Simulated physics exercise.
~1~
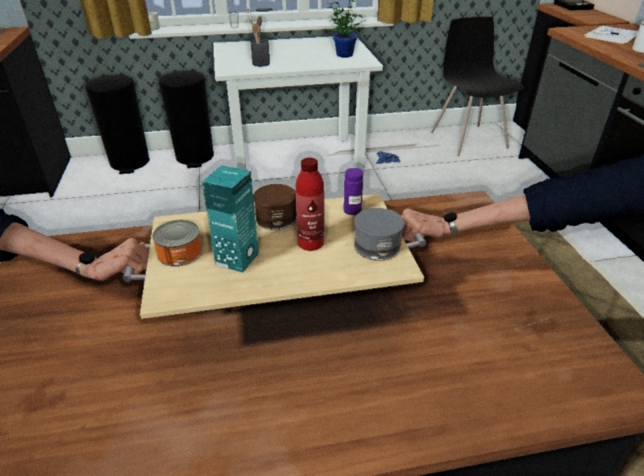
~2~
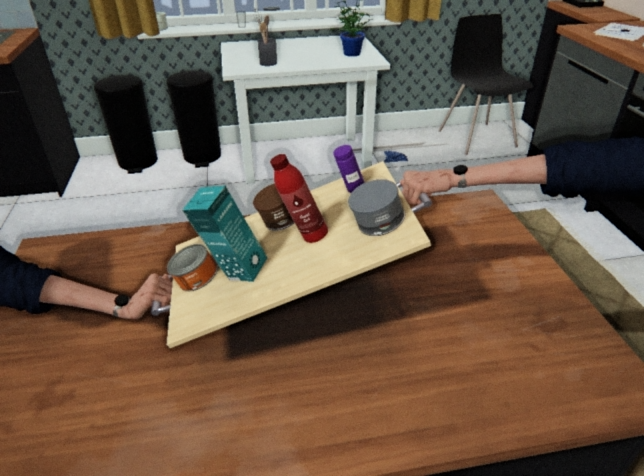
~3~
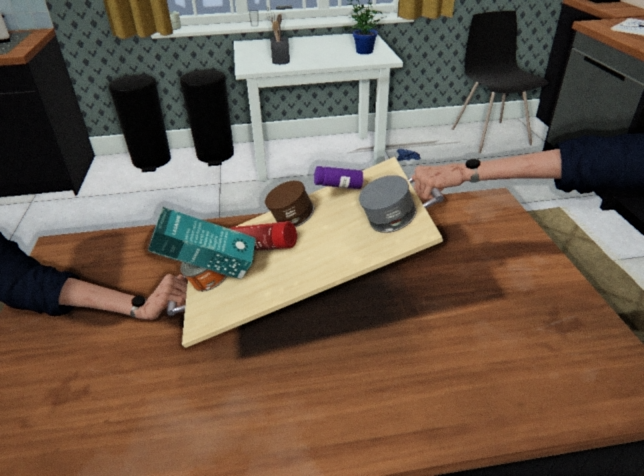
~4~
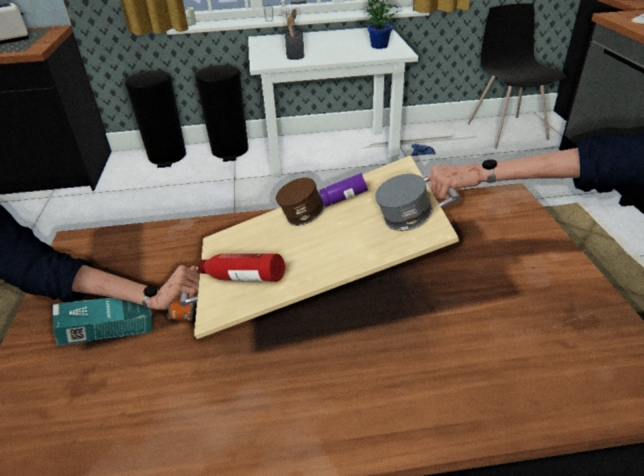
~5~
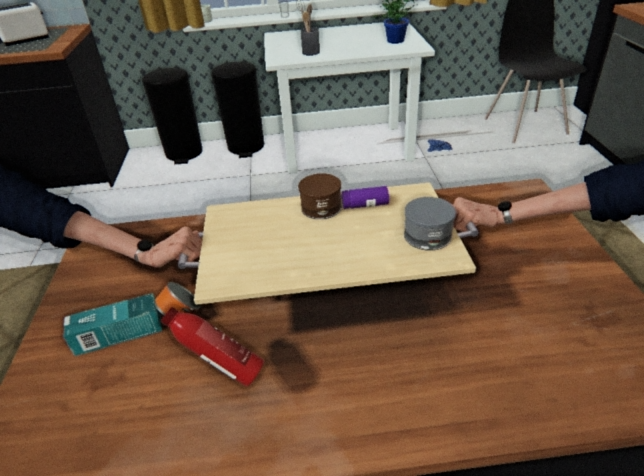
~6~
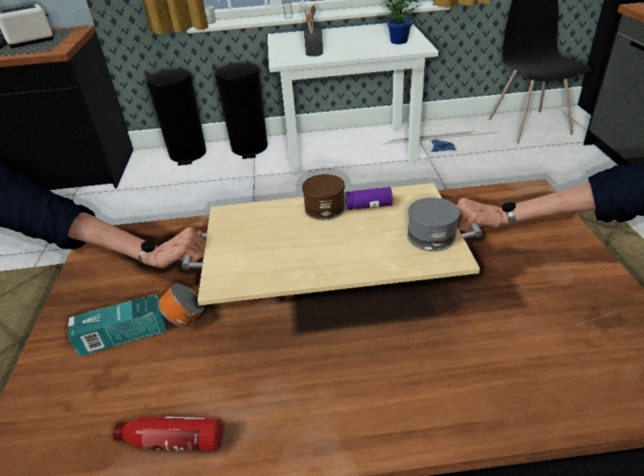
A rimless wooden tray held by two hands tipped down to the left, toppling the bottles and carton, then levelled out after the turquoise carton, orange tub and red bottle slid onto the table, leaving the grey and brown tubs upright beside the fallen purple shaker.
